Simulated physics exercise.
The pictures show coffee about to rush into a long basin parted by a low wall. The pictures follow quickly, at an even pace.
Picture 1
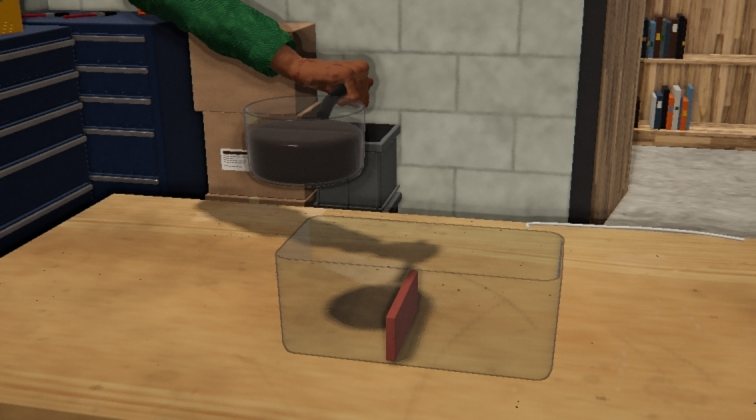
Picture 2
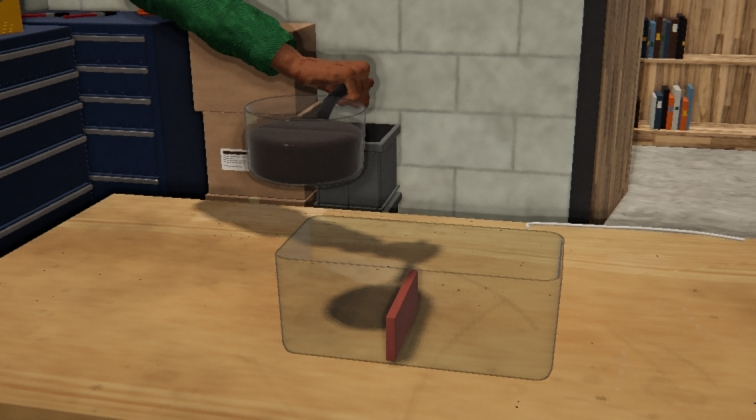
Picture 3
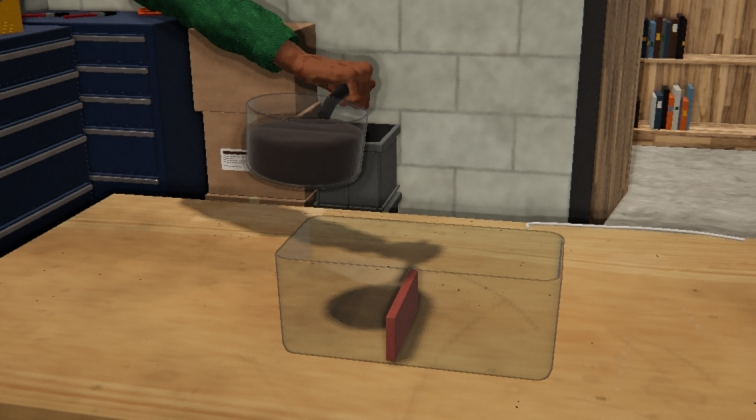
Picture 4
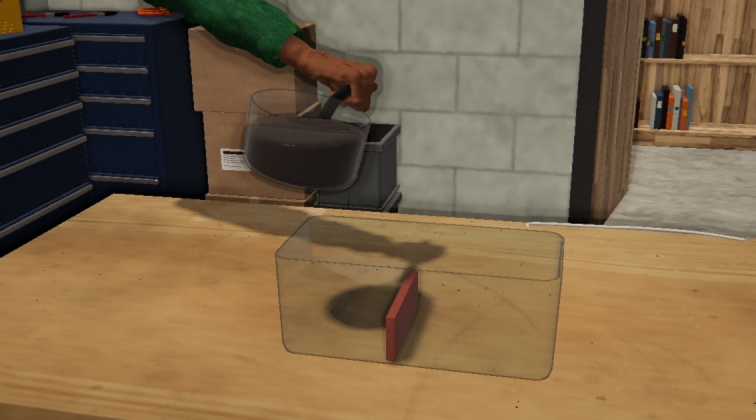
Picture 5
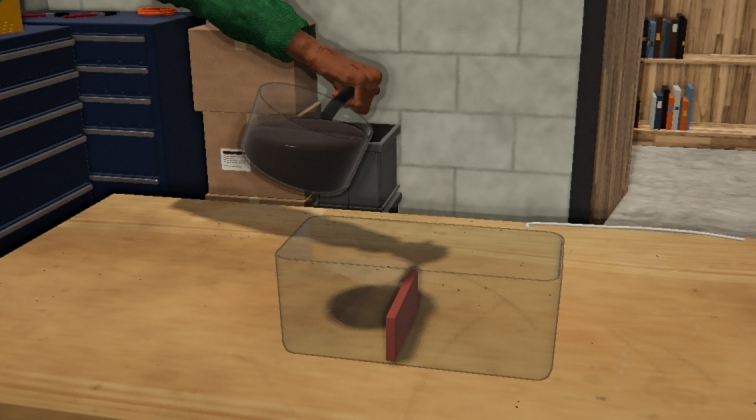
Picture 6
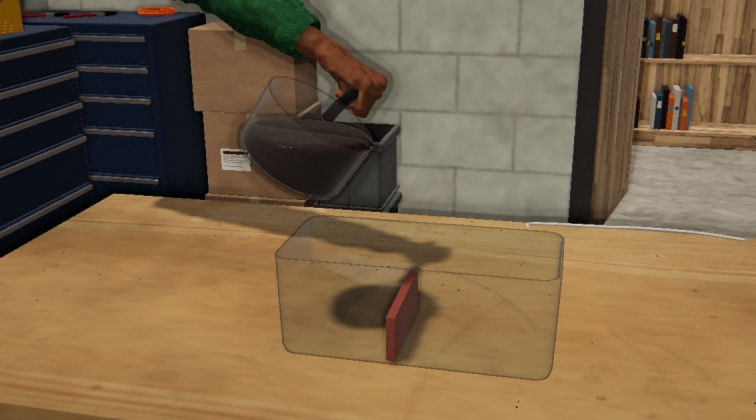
A hand held a clear container of dark coffee above a long see-through basin with a low red wall inside, then tilted it to the right, slowly at first and more steeply after.
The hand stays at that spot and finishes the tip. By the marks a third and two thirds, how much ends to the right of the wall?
The share right of the wall is from a third to two thirds.
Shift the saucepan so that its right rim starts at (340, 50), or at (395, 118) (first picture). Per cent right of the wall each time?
About 35 and 85 per cent.
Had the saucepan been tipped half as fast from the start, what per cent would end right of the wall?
About 60 per cent.
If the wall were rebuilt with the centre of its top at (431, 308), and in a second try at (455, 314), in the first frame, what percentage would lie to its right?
Near 5 % and 15 %.
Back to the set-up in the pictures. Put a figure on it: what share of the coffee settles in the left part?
About 55 per cent.
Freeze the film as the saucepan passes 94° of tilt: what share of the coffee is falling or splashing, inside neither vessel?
Close to 35 per cent.
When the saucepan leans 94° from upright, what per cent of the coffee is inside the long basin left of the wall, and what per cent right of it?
Some 10 per cent left and 20 right.
A moment on, the saucepan is tipped on its side and 35 per cent is still to pour, 8 is left of the wall and 20 right of it.
Next, the saucepan is tipped right over and 8 per cent is still to pour, 43 is left of the wall and 43 right of it.
Then the saucepan is tipped right over and 1 per cent is still to pour, 54 is left of the wall and 43 right of it.
Later the saucepan is tipped right over and 0 per cent is still to pour, 56 is left of the wall and 44 right of it.
At rest 56 per cent lies left of the wall, 44 right of it and 1 outside.
